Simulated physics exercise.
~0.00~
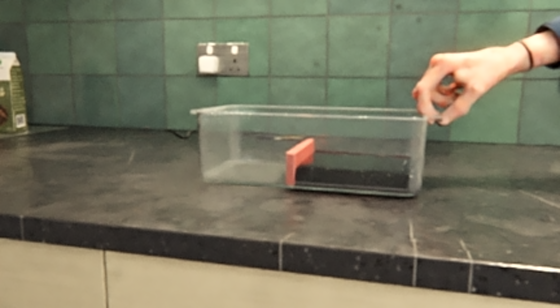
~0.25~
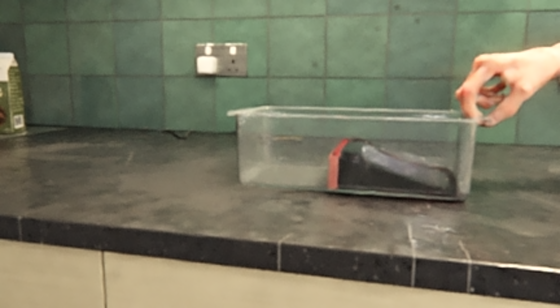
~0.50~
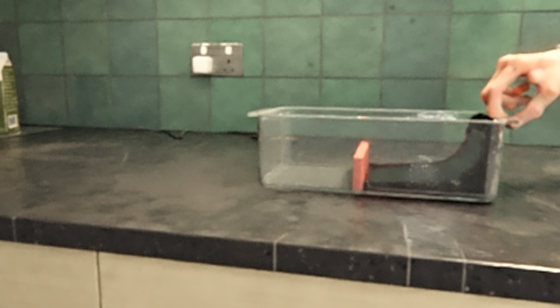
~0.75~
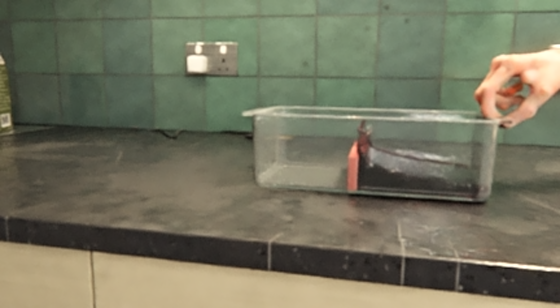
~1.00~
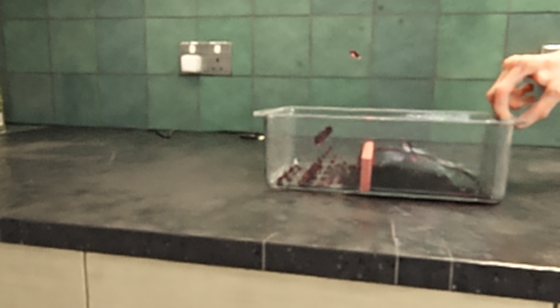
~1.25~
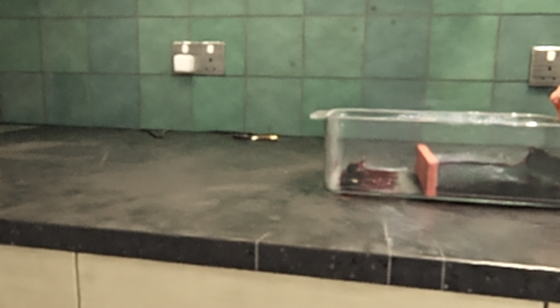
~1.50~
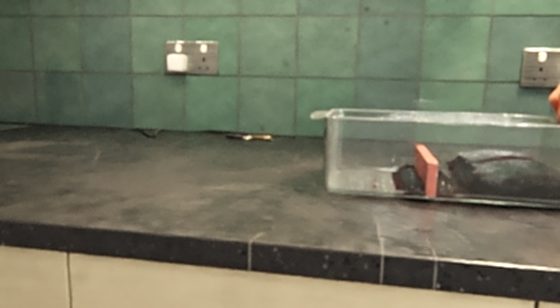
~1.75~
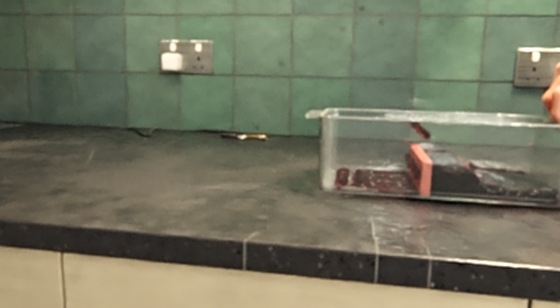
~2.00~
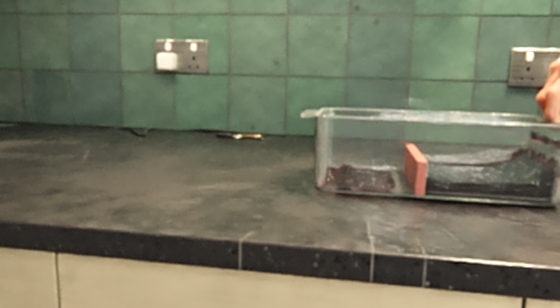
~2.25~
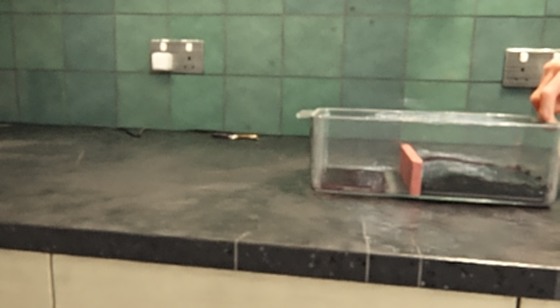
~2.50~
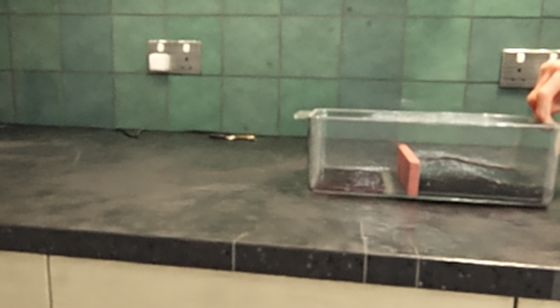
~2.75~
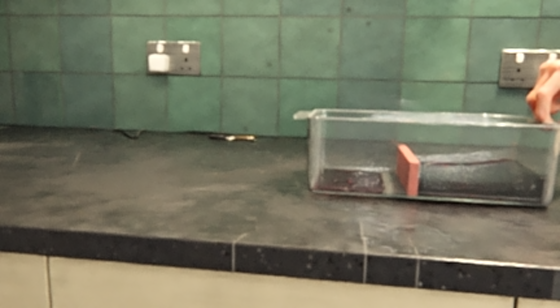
The footage shows a hand pulling a clear food box of dark liquid rightward along a dark worktop in two tugs, the liquid sloshing and some splashing over the low reddish divider; it ends at rest with a little on the left and most still on the right.
